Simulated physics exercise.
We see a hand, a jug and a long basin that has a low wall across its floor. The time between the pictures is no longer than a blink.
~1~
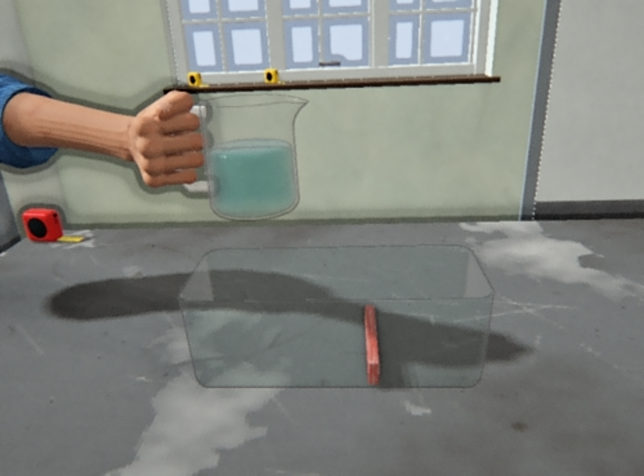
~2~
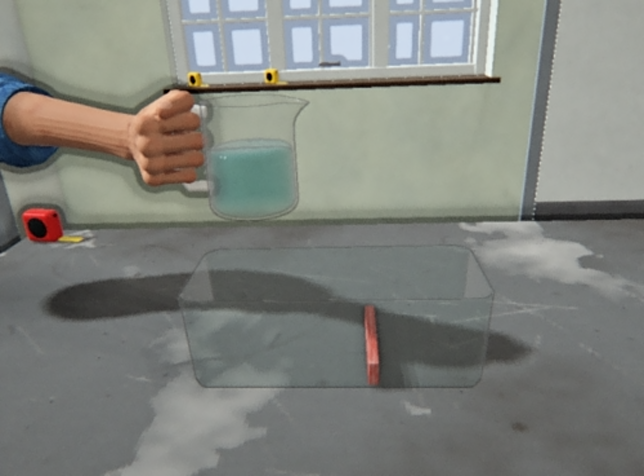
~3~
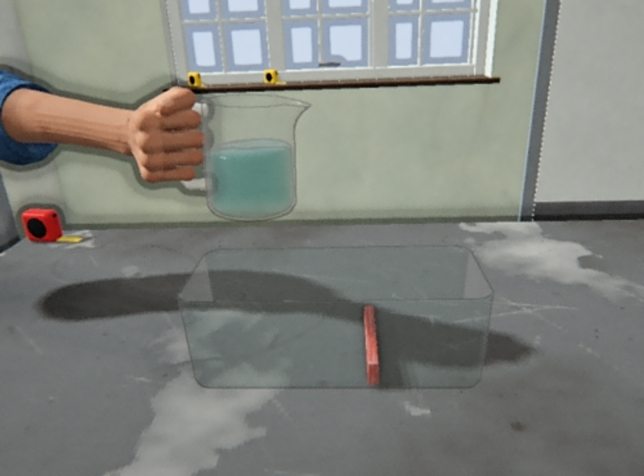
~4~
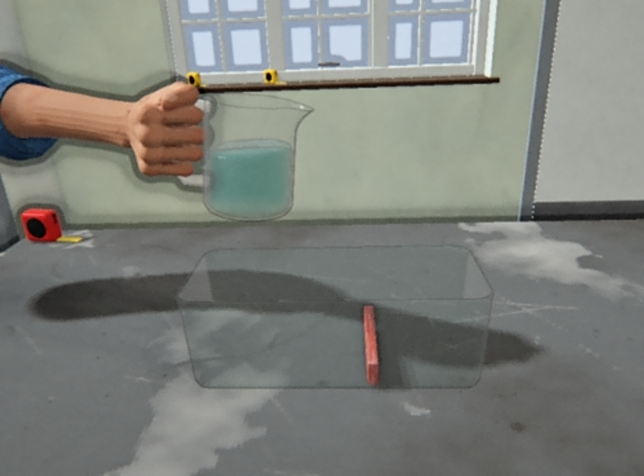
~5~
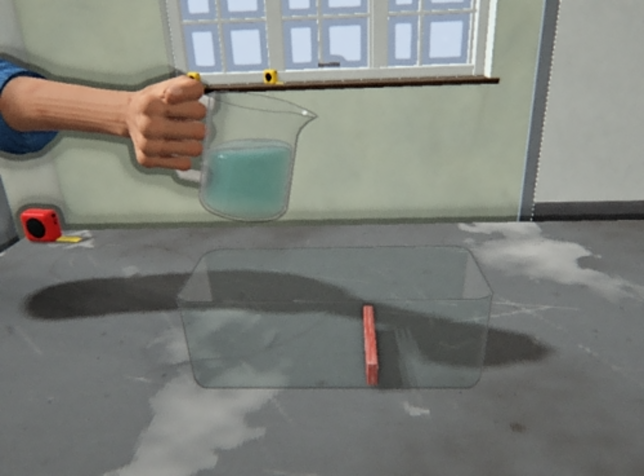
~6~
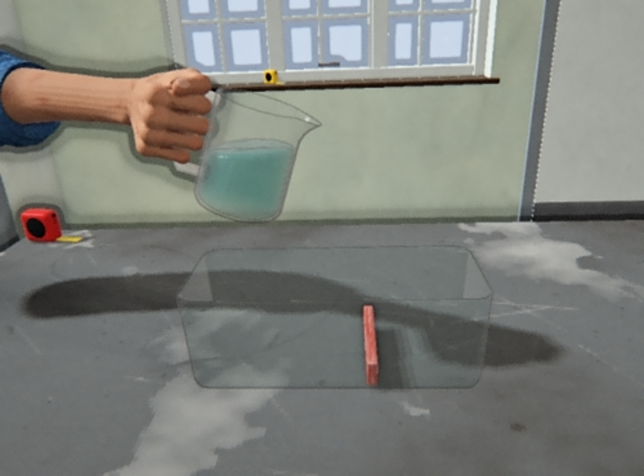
A hand holding a glass jug of blue-green water above a clear basin with a low red wall, slowly tilting it rightward.
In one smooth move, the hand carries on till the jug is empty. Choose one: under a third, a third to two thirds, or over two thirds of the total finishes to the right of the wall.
A third to two thirds finishes to the right of the wall.
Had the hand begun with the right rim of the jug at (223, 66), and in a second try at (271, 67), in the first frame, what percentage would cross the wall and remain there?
Estimate: 20 per cent, then 10 per cent.
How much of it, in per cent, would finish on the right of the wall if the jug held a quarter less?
Close to 25 per cent, more or less.
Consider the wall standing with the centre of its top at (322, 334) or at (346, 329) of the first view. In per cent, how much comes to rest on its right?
First try around 90 percent; second try around 80 percent.
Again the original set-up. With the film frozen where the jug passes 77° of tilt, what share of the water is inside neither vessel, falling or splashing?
Around 10 in a hundred.
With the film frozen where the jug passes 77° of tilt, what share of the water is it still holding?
Some 90 per cent has not yet come out.
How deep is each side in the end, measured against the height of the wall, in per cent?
The left reads 30 in a hundred and the right 40 in a hundred.
A moment on, the jug is tipped on its side and 88 per cent is still to pour, 1 is left of the wall and 0 right of it.
Next, the jug is tipped right over and 23 per cent is still to pour, 23 is left of the wall and 37 right of it.
Then the jug is tipped right over and 0 per cent is still to pour, 56 is left of the wall and 42 right of it.
Later the jug is tipped right over and 0 per cent is still to pour, 56 is left of the wall and 43 right of it.
In the end 56 per cent lies left of the wall, 43 right of it and 1 outside.
